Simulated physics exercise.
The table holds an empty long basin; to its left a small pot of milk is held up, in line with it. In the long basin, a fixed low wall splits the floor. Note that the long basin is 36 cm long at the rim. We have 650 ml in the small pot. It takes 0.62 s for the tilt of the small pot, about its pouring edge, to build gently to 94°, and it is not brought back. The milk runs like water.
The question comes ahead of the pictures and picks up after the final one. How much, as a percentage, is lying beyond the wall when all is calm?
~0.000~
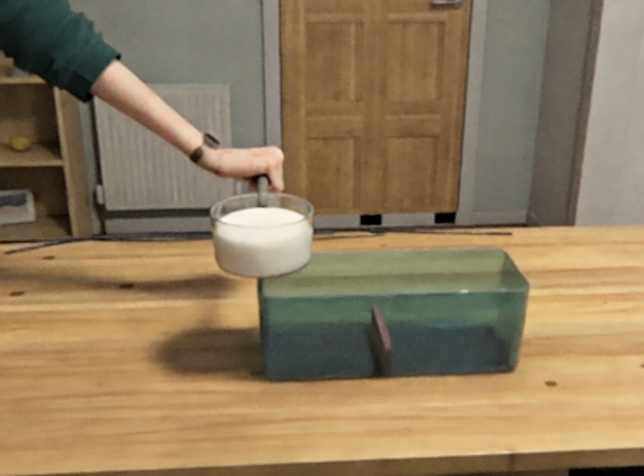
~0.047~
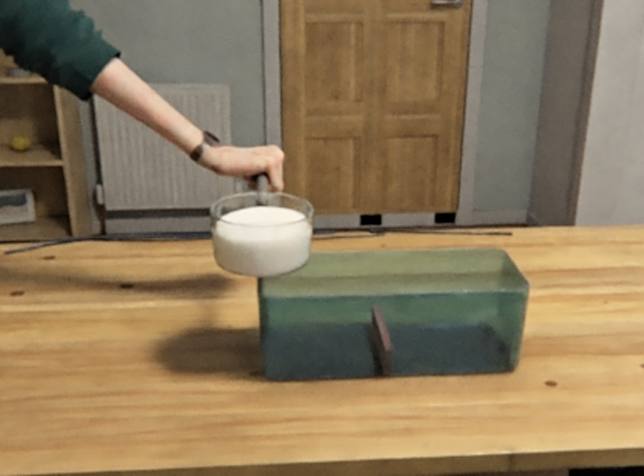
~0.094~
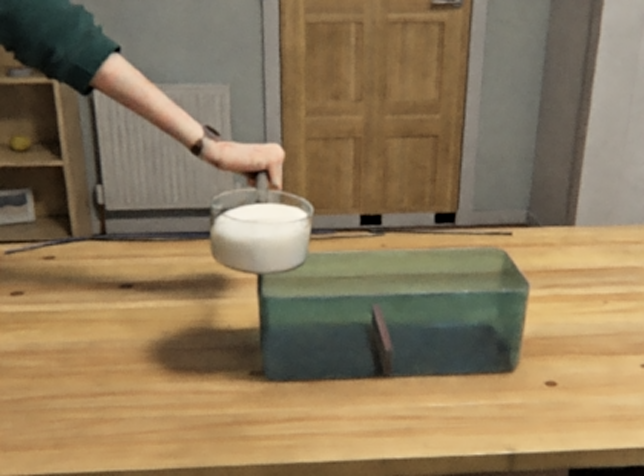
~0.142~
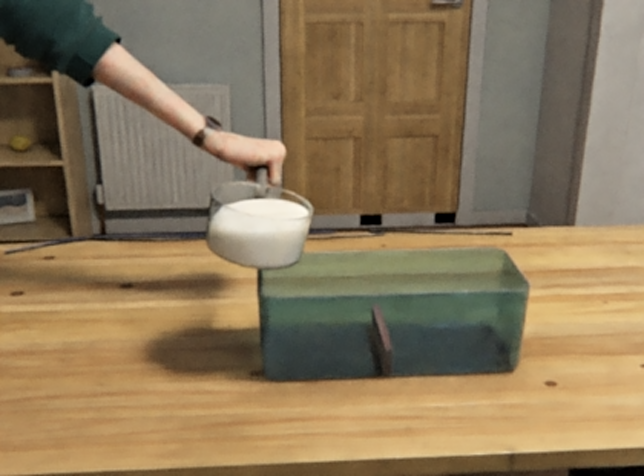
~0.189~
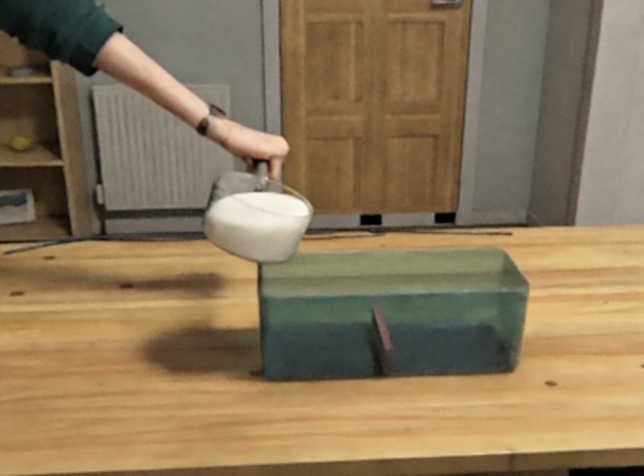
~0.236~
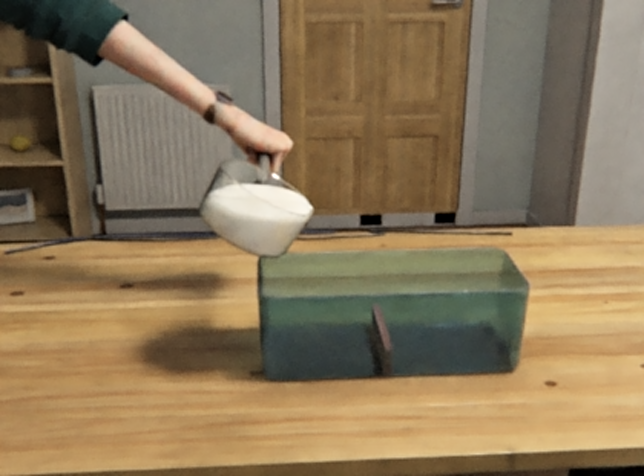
Around 66 per cent lies beyond the wall.
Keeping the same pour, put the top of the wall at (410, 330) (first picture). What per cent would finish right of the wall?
In that case, some 25 percent.
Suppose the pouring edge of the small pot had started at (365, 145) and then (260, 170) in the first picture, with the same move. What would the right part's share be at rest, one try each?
Result: 80 per cent, then 15 per cent.
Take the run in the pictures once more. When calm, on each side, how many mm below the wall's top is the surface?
Left 30 mm, right 22 mm.
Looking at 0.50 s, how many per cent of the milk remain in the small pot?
Some 52 per cent.
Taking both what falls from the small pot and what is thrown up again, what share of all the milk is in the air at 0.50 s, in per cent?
I'd put it at about 42 percent.
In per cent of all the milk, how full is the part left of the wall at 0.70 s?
I'd put it near 16 percent.
Then, 0.50 s in, the tilt is 86° and 52 per cent is still to pour, 7 is left of the wall and 0 right of it.
Then, 0.70 s in, the tilt is 94° and 10 per cent is still to pour, 16 is left of the wall and 58 right of it.
Then, 0.90 s in, the tilt is 94° and 3 per cent is still to pour, 25 is left of the wall and 67 right of it.
Then, 1.12 s in, the tilt is 94° and 1 per cent is still to pour, 31 is left of the wall and 65 right of it.
Finally, 33 per cent lies left of the wall, 66 right of it and 1 outside.
